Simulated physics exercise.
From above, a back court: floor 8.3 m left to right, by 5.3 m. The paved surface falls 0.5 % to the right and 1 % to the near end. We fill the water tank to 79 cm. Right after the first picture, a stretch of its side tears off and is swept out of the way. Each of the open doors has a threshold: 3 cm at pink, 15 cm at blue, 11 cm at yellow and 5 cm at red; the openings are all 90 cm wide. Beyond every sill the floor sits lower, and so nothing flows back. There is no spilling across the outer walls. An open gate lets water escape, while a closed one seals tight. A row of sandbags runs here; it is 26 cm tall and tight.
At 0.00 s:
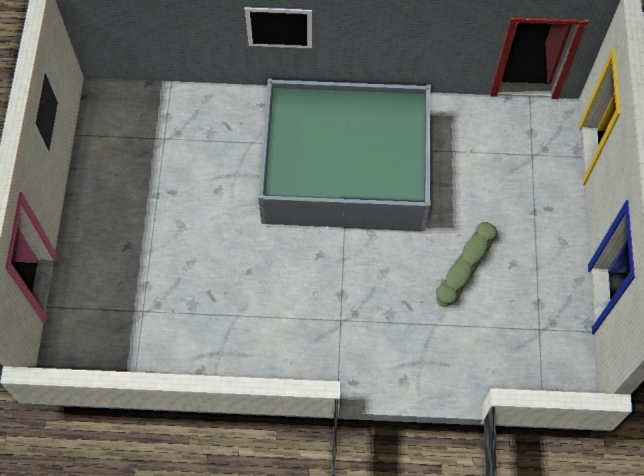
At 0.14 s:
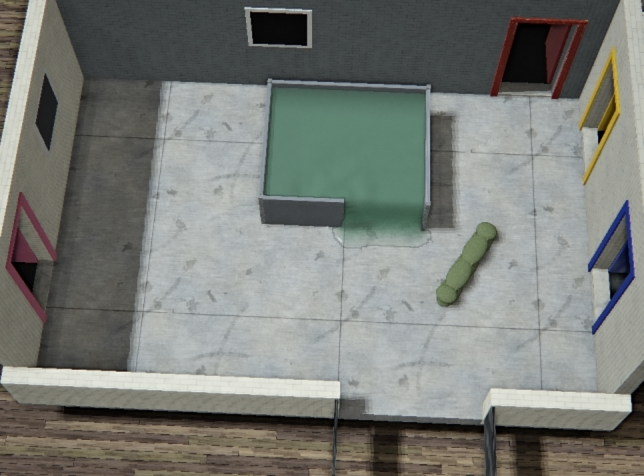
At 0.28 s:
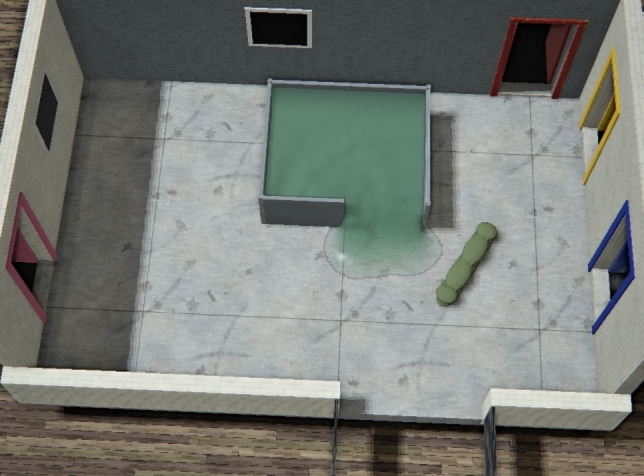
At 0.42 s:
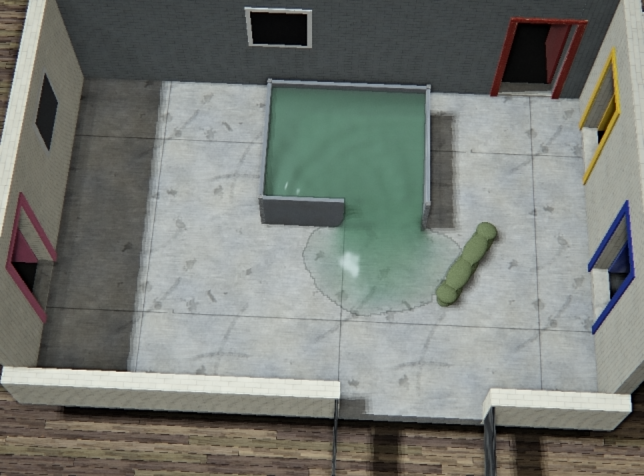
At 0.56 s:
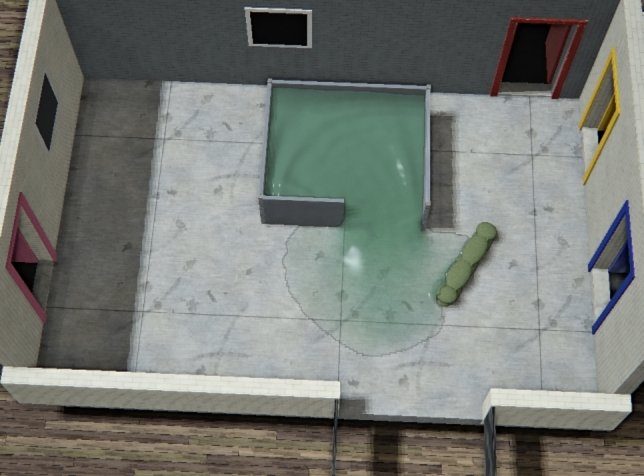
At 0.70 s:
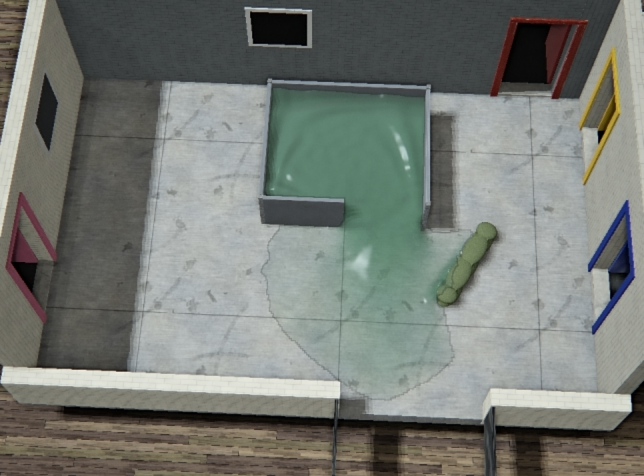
In a walled back court, part of the water tank's near side vanished and greenish water poured out, spreading across the pale floor toward the near end and against a row of green sandbags.
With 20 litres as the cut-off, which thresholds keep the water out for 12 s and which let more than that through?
At the end, the pink door is going to break the limit, the blue door is going to hold within the limit, the yellow door is going to hold within the limit, the red door is going to hold within the limit.
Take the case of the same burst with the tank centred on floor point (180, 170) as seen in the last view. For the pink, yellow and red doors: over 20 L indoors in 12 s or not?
Well, pink ends up beyond the mark, yellow ends up inside the mark and red ends up beyond the mark.
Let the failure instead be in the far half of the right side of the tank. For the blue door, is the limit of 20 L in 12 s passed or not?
Note: Blue door, short of the limit.
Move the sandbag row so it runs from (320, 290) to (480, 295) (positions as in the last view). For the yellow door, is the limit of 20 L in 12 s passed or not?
Against that limit the yellow door lands on the low side.
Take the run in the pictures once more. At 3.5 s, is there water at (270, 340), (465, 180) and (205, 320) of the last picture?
Well, the first is drenched, the next drenched, the last drenched.
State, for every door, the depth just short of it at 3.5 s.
In centimetres - pink: 5, blue: 6, yellow: 0, red: 2.
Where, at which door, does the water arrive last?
Lab note: Last arrival at the yellow door.
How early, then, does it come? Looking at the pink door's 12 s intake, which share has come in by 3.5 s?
Estimate: Around 0 per cent.
After 1.4 s water covers 25 % of the floor and is deepest (49 cm) near (439, 287); pink door not reached, blue door not reached, yellow door not reached, red door not reached.
After 2.2 s water covers 35 % of the floor and is deepest (38 cm) near (439, 287); pink door not reached, blue door not reached, yellow door not reached, red door not reached.
After 3.5 s water covers 50 % of the floor and is deepest (27 cm) near (439, 287); pink door 5 cm at the sill, 0 L in, blue door 6 cm at the sill, 0 L in, yellow door not reached, red door 2 cm at the sill, 0 L in.
After 7.0 s water covers 85 % of the floor and is deepest (14 cm) near (328, 396); pink door 6 cm at the sill, 43 L in, blue door 2 cm at the sill, 0 L in, yellow door 6 cm at the sill, 0 L in, red door 3 cm at the sill, 0 L in.
After 12.0 s water covers 95 % of the floor and is deepest (8 cm) near (439, 287); pink door 3 cm at the sill, 60 L in, blue door 4 cm at the sill, 0 L in, yellow door 3 cm at the sill, 0 L in, red door 2 cm at the sill, 0 L in.
